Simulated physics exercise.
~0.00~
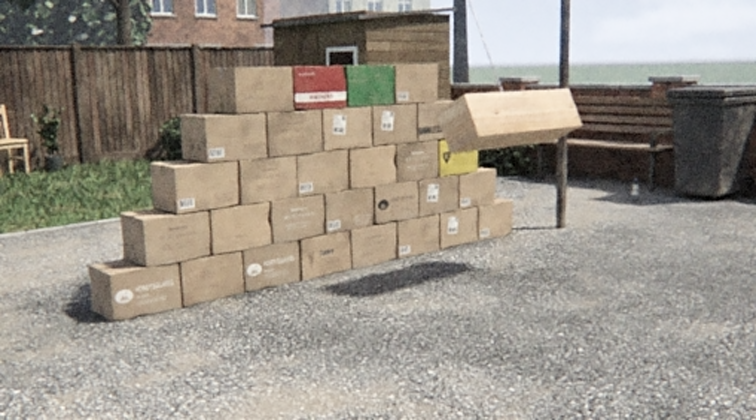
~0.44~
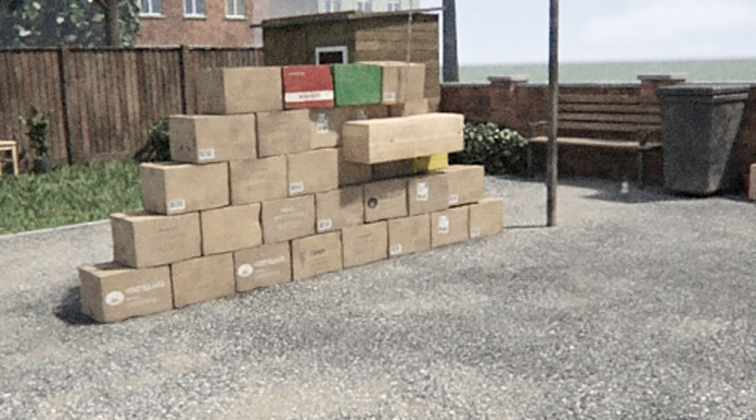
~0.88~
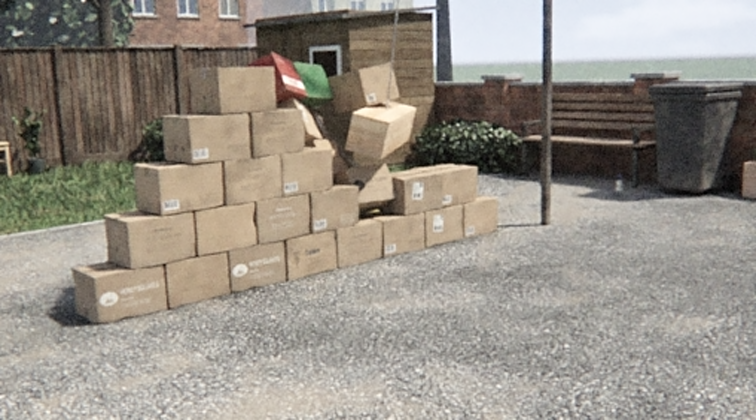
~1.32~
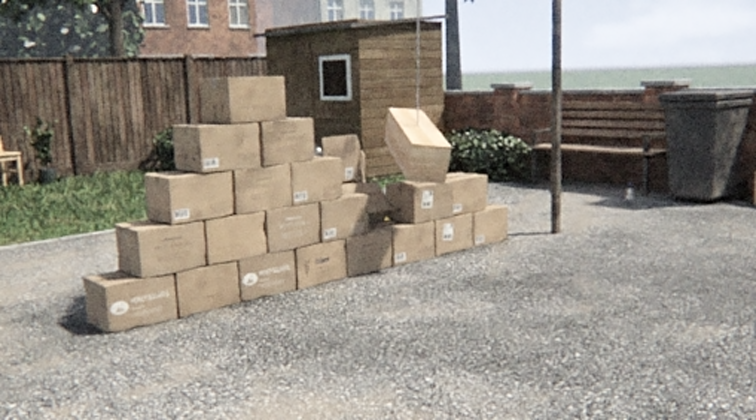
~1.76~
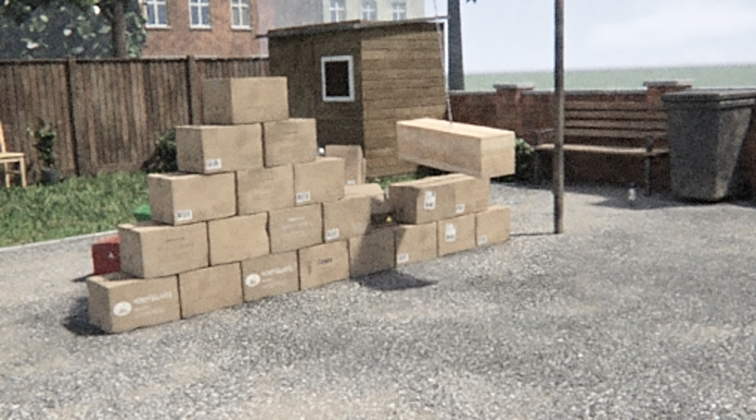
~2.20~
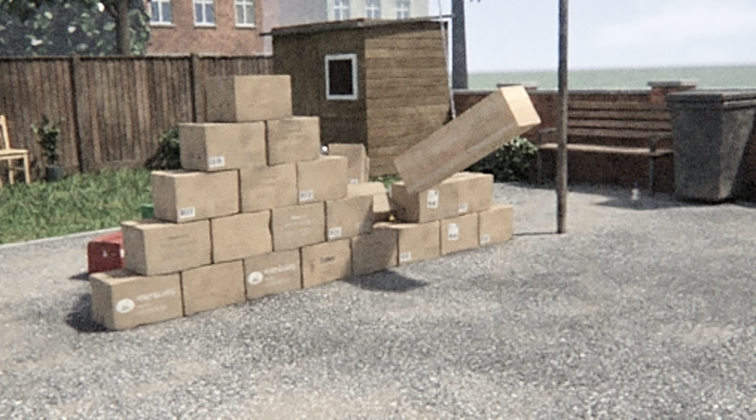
A swinging wooden beam smashes into a stacked carton wall, leaving its left side standing.
